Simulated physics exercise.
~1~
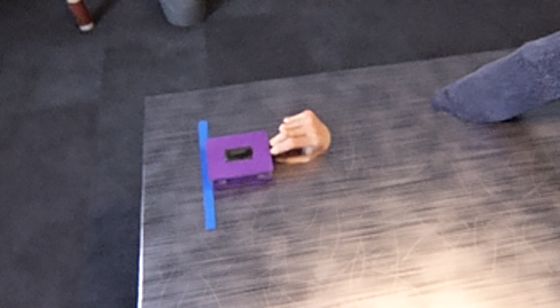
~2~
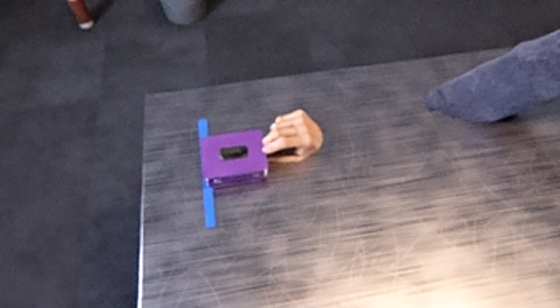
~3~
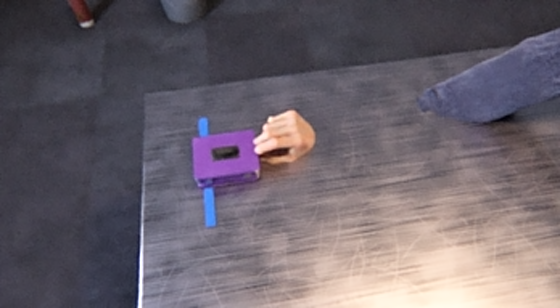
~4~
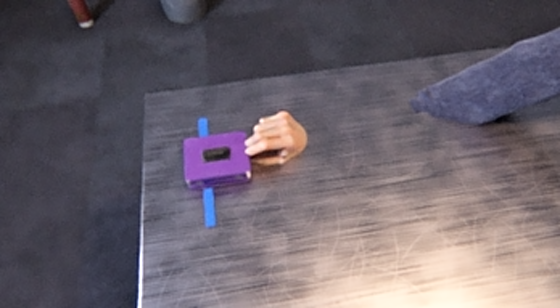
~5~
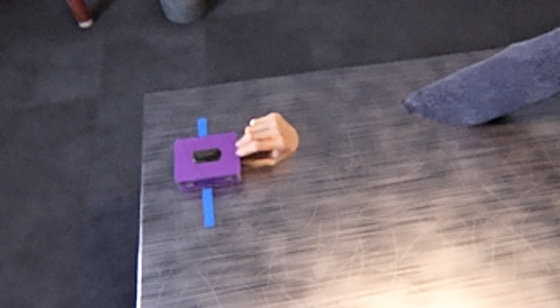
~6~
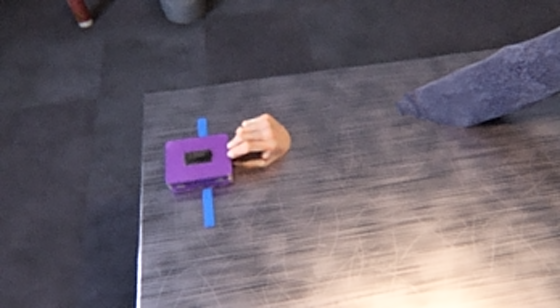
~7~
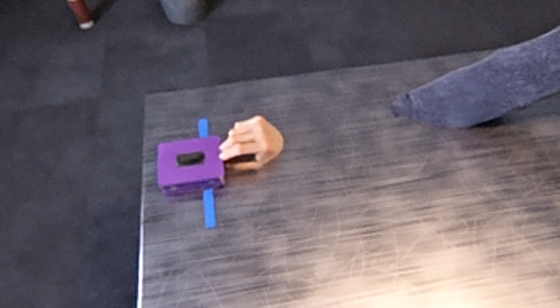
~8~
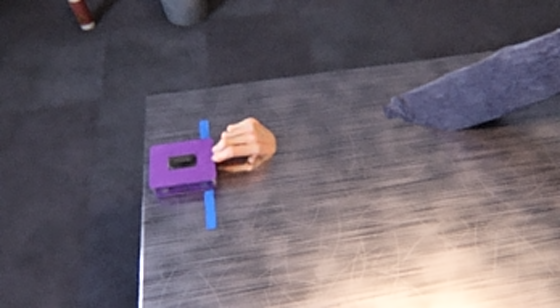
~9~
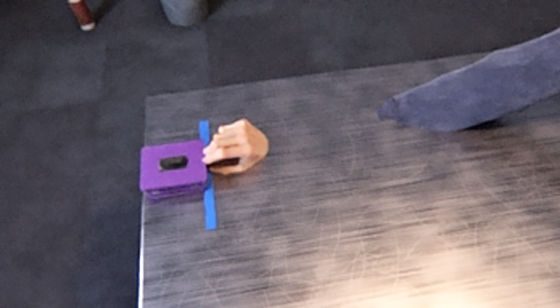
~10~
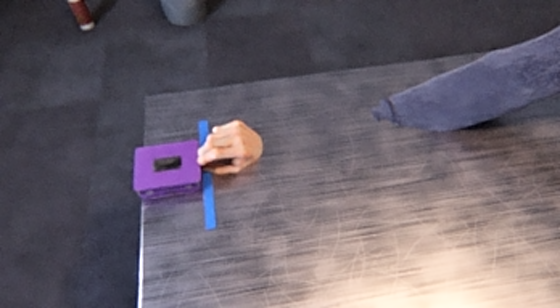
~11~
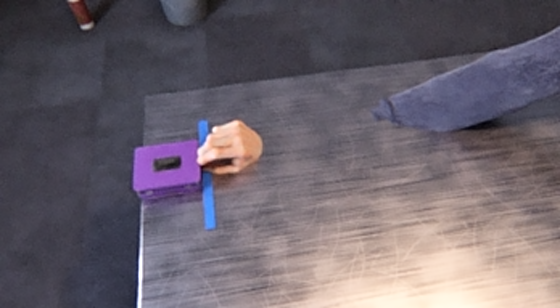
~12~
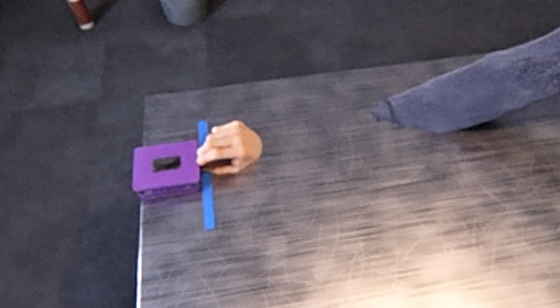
In this clip, a hand pushes a purple case with a dark center leftward across a dark, streaked tabletop and over a strip of blue tape. The hand stops near the tape, leaving the case resting at the table's left edge, slightly overhanging it.
